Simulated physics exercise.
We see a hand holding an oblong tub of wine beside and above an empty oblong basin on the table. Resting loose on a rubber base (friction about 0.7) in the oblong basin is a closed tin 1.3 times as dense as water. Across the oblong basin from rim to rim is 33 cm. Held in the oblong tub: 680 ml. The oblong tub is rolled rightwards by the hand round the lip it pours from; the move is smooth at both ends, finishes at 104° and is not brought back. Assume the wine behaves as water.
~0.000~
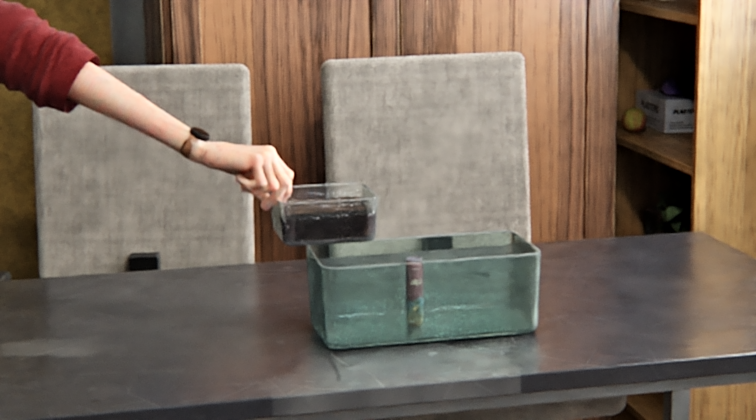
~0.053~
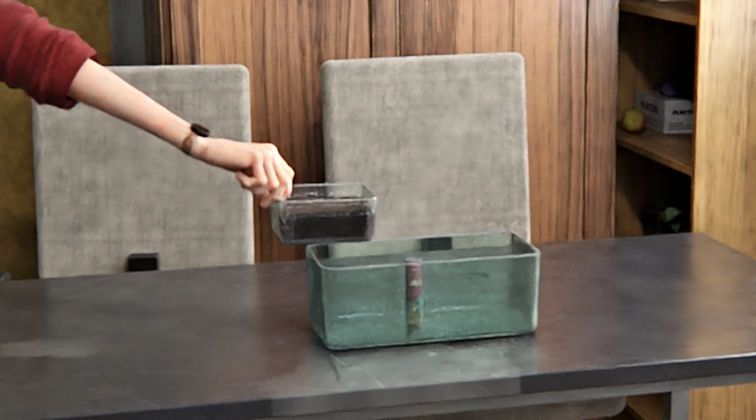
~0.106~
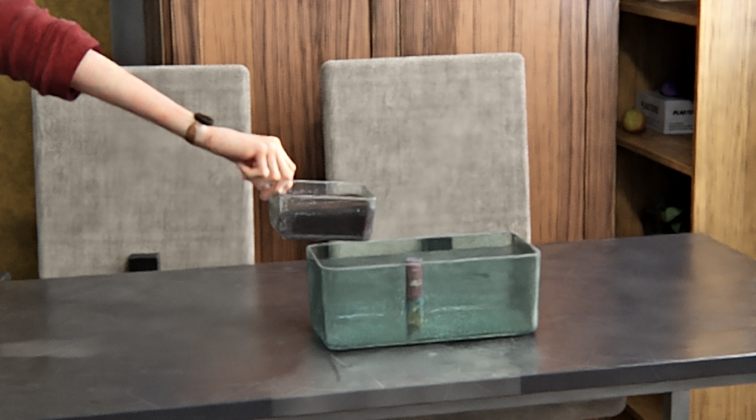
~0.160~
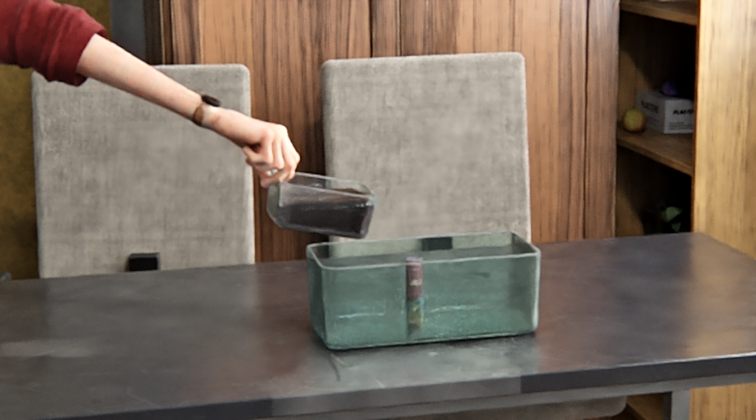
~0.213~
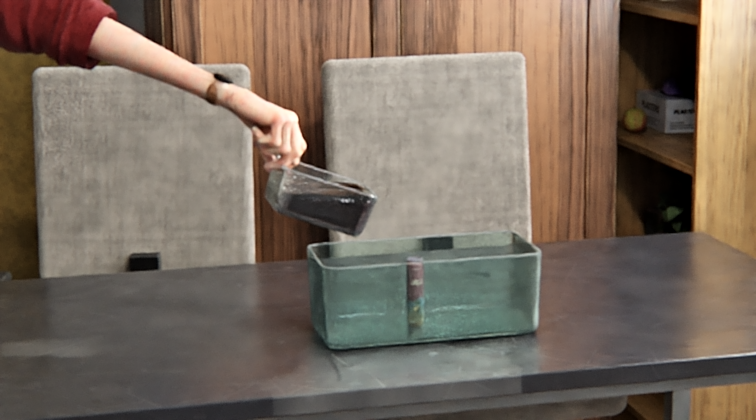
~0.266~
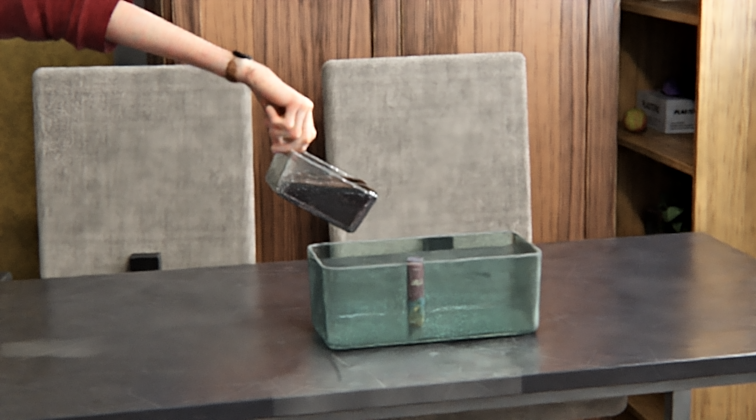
A hand held a small clear tub of dark liquid above a larger, greenish glass basin on the table, then smoothly tilted it to the right, slowly at first and then more steeply.
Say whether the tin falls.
Most probably it will stay balanced.
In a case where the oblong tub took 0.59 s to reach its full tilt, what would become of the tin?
Then the tin does not tip.
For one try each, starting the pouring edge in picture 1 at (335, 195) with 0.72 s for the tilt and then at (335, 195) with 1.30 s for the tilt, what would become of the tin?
The tin overturns the first time and stays vertical the second time.
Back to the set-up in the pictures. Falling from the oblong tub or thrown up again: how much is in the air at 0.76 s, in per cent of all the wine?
Close to 7 per cent.
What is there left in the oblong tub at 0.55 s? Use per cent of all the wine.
Roughly 26 percent.
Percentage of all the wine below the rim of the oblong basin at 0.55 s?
Close to 18 in a hundred.
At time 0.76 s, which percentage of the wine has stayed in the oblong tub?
I reckon near 2 per cent still sits there.
By 0.55 s the tilt is 91° and 25 per cent is still to pour; the tin stands where it began.
By 0.76 s the tilt is 104° and 2 per cent is still to pour; the tin stands where it began.
By 0.98 s the tilt is 104° and 0 per cent is still to pour; the tin stands where it began.
By 1.22 s the tilt is 104° and 0 per cent is still to pour; the tin stands where it began.
At rest the tin stands where it began.
